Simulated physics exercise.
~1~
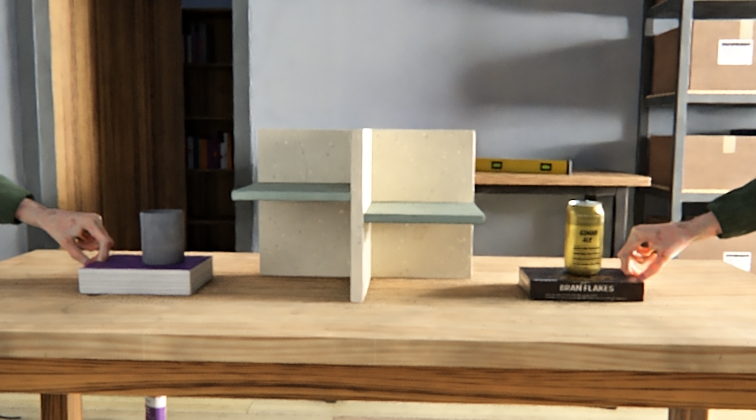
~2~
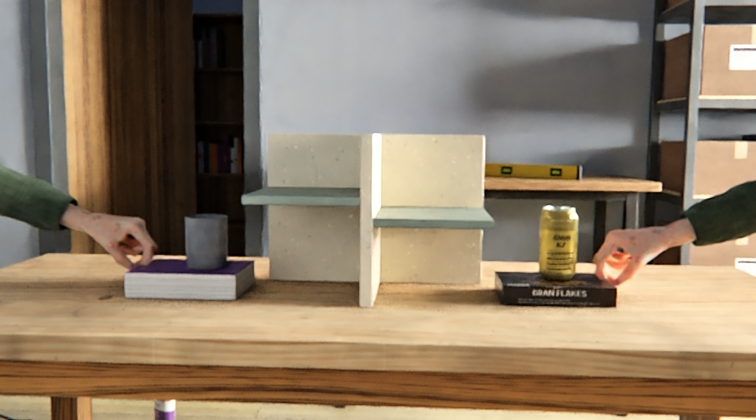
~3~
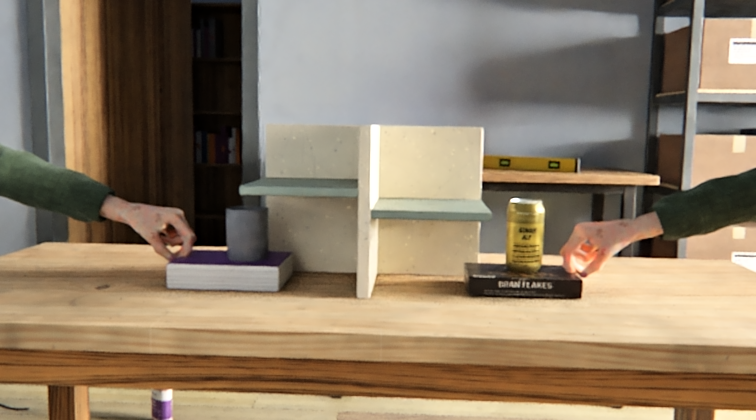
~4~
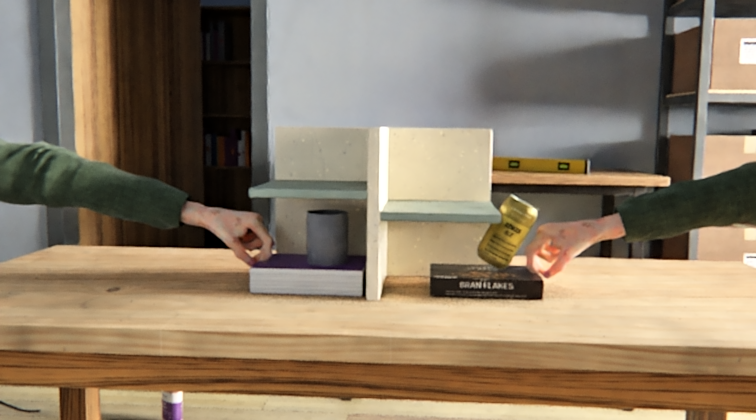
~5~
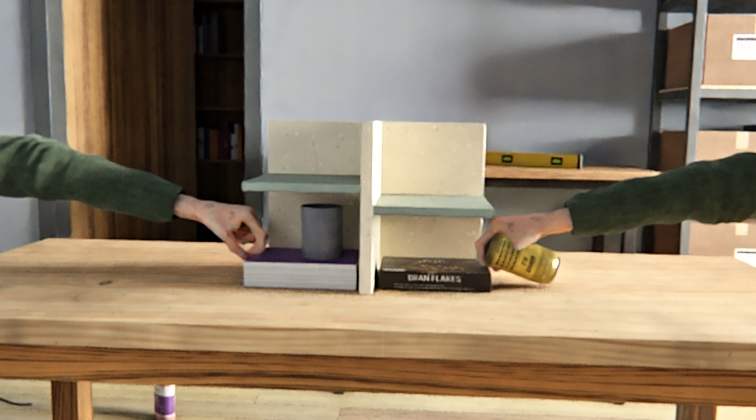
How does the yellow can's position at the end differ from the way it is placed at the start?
At the start the yellow can stands upright on the black box, but by the end it is on its side to the right of the box.
A grey beaker on a purple book and an upright yellow can on a flat black box sit at the left and right of a wooden table, seen from the front in a slightly swaying view. Between them stands a pale upright unit with a low green shelf on each side. Two hands in green sleeves push the book and the box inward. The beaker slides beneath the left shelf without touching it, but the can meets the right shelf's edge and tips back. Finally the box is under the shelf, with the can on its side to the right.
